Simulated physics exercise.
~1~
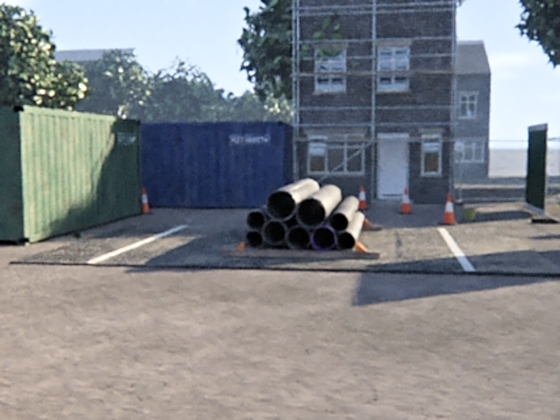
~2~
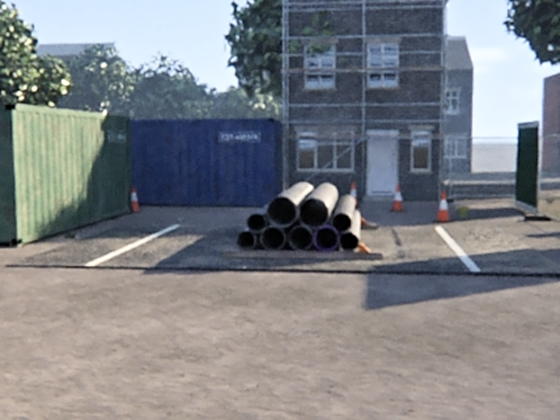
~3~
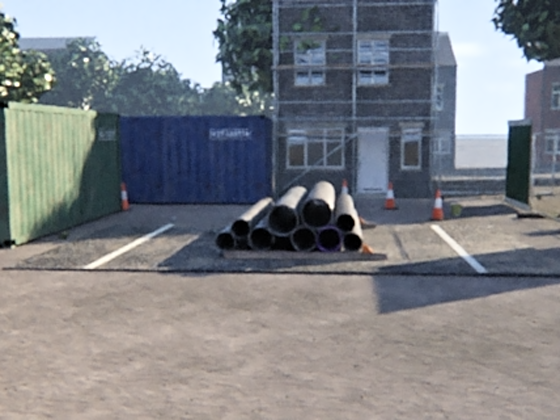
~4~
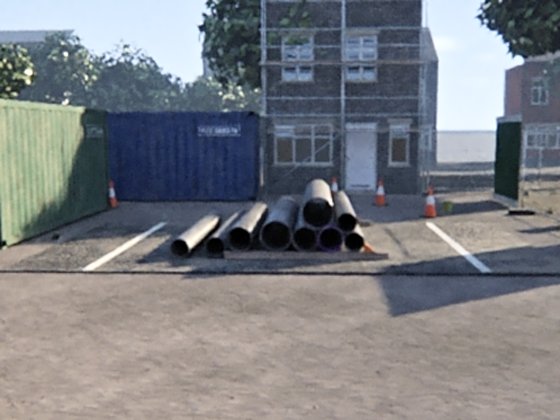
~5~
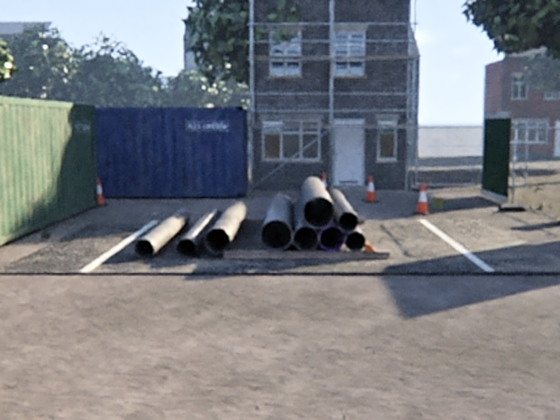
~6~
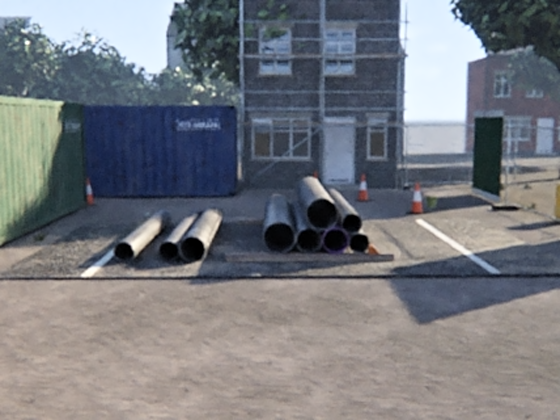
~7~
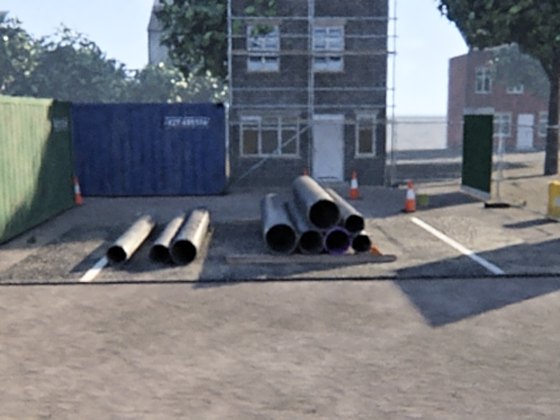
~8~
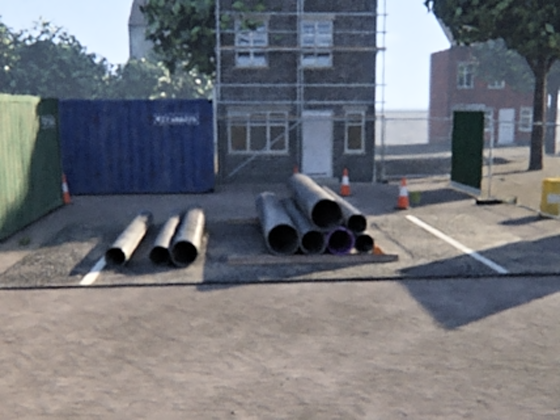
Stack of dark pipes before a scaffolded brick house partly collapsing, three rolling left and stopping, the rest staying piled.
